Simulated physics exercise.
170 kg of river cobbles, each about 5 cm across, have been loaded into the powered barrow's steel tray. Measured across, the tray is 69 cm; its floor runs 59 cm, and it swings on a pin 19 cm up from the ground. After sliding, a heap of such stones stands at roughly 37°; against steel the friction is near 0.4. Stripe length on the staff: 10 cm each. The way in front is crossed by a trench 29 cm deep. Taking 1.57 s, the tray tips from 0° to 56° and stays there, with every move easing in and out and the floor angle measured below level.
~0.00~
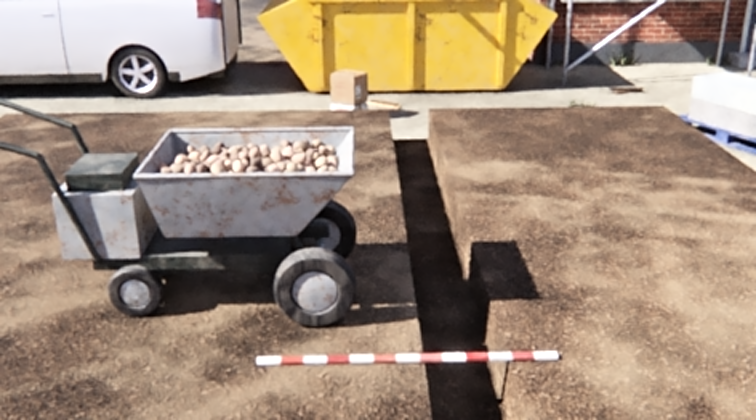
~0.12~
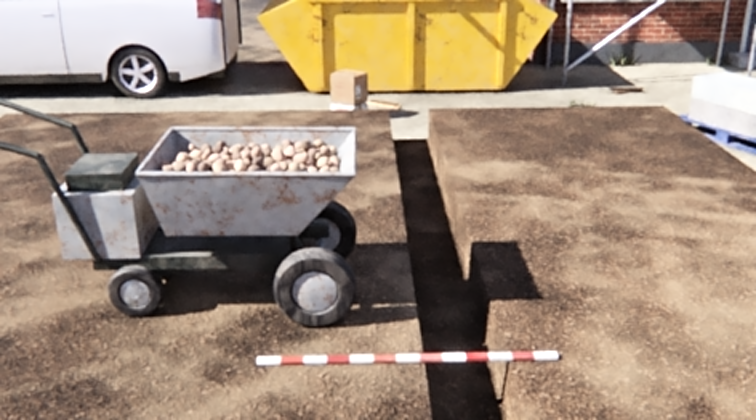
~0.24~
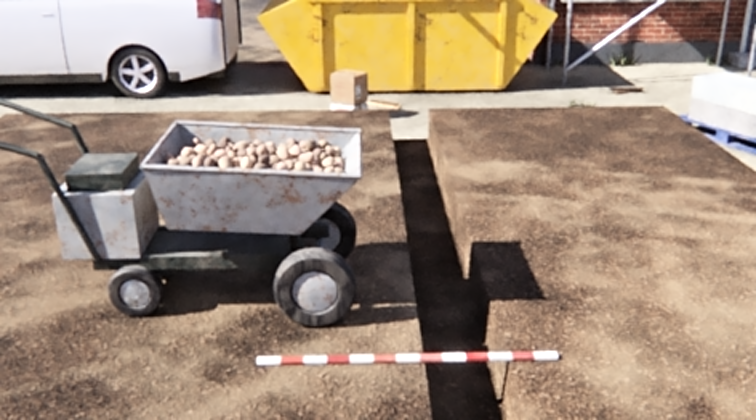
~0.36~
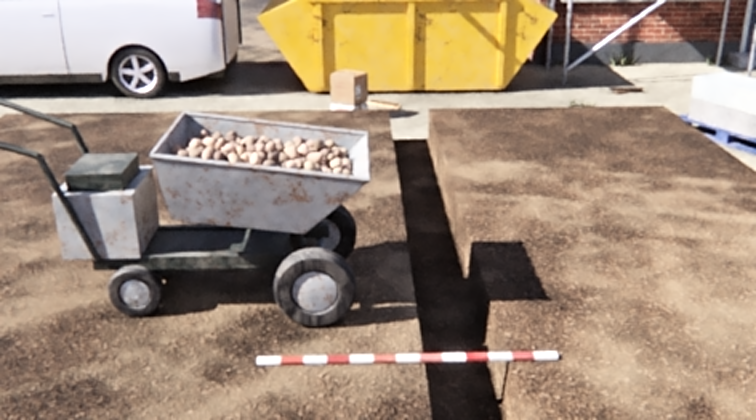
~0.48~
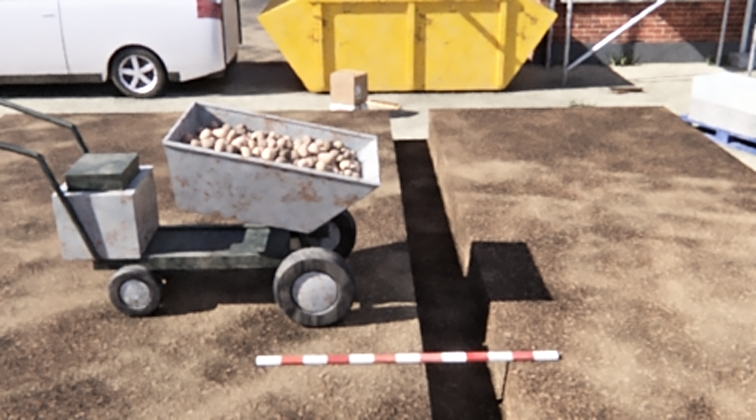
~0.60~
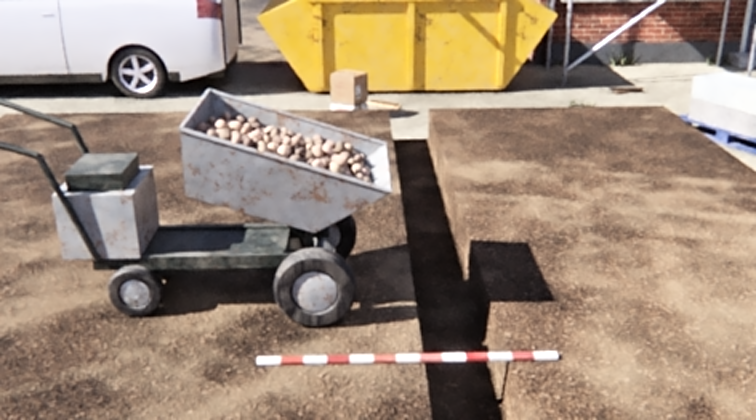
On bare brown ground beside a narrow trench, a powered barrow's steel tray of rounded stones slowly tilting down toward the right.
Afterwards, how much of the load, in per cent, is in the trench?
About 54 per cent.
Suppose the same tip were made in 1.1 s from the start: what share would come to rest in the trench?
In that case some 50 per cent.
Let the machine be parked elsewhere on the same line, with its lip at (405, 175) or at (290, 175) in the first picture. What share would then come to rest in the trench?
First spot about 20, second spot about 50 per cent.
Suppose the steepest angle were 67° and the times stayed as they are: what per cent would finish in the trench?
I'd guess some 70 in a hundred.
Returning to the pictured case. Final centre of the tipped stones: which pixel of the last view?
I'd put it close to (462, 326).
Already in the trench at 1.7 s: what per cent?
Roughly 15% by that time.
After 1.2 s the floor is at 47°; 100 % in the tray; the foremost stones are at (424, 210).
After 1.7 s the floor is at 56°; 82 % in the tray, 16 % in the trench, 1 % past the trench; the foremost stones are at (503, 286).
After 2.0 s the floor is at 56°; 61 % in the tray, 29 % in the trench, 11 % past the trench; the foremost stones are at (571, 288).
After 4.0 s the floor is at 56°; 34 % in the tray, 54 % in the trench, 12 % past the trench; the foremost stones are at (624, 281).
